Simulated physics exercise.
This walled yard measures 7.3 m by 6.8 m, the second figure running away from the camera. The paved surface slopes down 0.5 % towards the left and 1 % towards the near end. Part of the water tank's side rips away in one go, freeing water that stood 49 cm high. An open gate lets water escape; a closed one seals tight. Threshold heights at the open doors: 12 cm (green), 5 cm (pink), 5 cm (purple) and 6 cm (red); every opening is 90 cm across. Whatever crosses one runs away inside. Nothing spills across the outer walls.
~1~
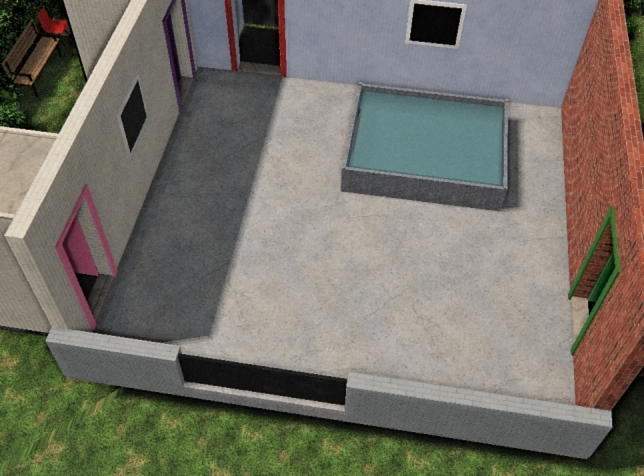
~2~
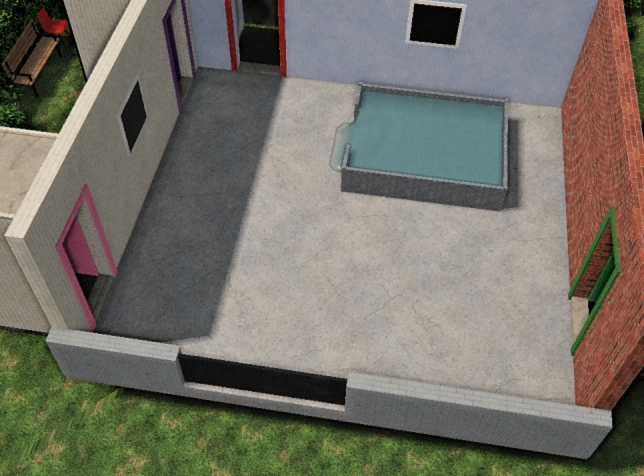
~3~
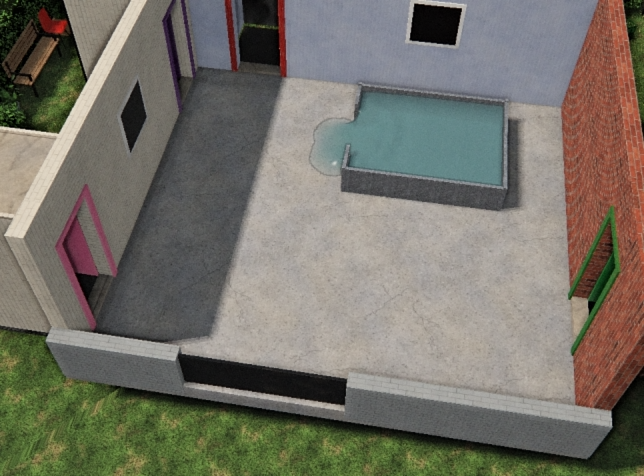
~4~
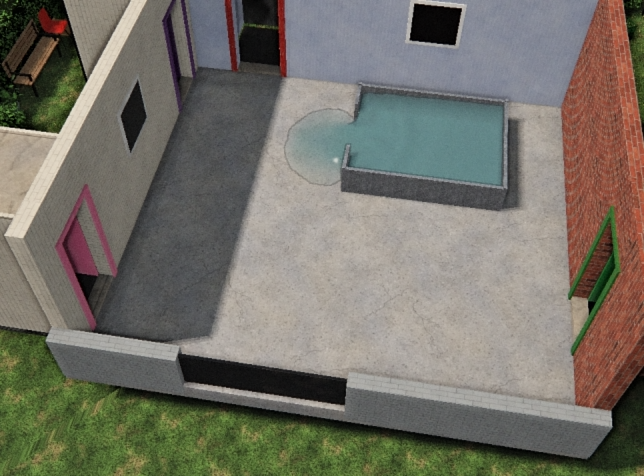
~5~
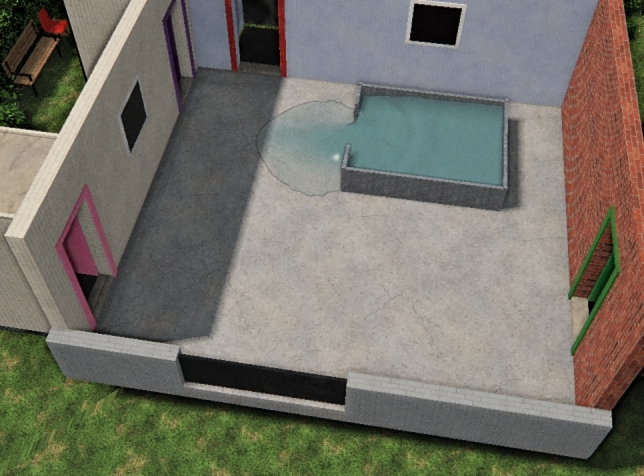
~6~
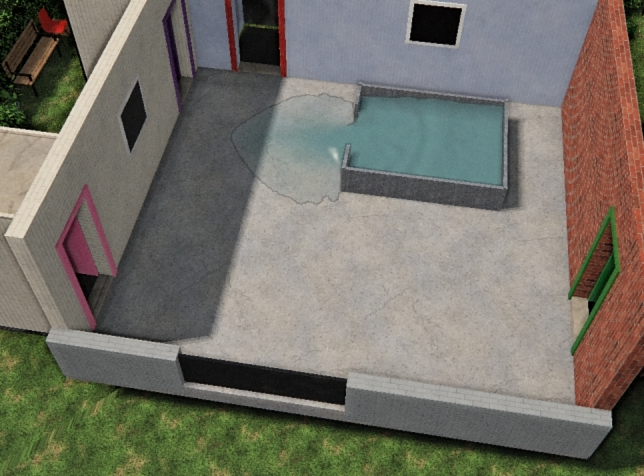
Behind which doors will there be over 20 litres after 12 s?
Within that time: At the green door it stays under the limit; at the pink door it passes the limit; at the purple door it goes over the limit; at the red door it exceeds the limit.
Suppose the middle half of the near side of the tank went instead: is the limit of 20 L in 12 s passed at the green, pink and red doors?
Against that limit: Green below, pink past it, red under.
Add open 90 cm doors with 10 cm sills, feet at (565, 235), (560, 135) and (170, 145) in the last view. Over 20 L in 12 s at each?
In that order: Under, not over, over.
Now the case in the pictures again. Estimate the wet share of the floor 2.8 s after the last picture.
Near 35 per cent is wet.
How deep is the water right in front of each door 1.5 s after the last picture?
In cm: Green 0, pink 0, purple 15, red 9.
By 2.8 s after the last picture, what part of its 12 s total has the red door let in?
About 20 per cent.
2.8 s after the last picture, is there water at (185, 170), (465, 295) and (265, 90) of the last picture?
In that order: Under water, not reached, under water.
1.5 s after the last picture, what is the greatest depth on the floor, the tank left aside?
Up to some 28 cm.
Then, 0.7 s after the last picture water covers 20 % of the floor and is deepest (28 cm) near (343, 145); green door not reached, pink door not reached, purple door not reached, red door not reached.
Then, 1.5 s after the last picture water covers 30 % of the floor and is deepest (28 cm) near (343, 145); green door not reached, pink door not reached, purple door 15 cm at the sill, 31 L in, red door 9 cm at the sill, 2 L in.
Then, 2.8 s after the last picture water covers 35 % of the floor and is deepest (23 cm) near (188, 94); green door not reached, pink door 6 cm at the sill, 0 L in, purple door 21 cm at the sill, 131 L in, red door 9 cm at the sill, 14 L in.
Then, 6.3 s after the last picture water covers 55 % of the floor and is deepest (14 cm) near (87, 346); green door not reached, pink door 9 cm at the sill, 10 L in, purple door 13 cm at the sill, 270 L in, red door 10 cm at the sill, 58 L in.
Then, 11.3 s after the last picture water covers 85 % of the floor and is deepest (12 cm) near (83, 356); green door 6 cm at the sill, 0 L in, pink door 11 cm at the sill, 73 L in, purple door 8 cm at the sill, 347 L in, red door 5 cm at the sill, 74 L in.
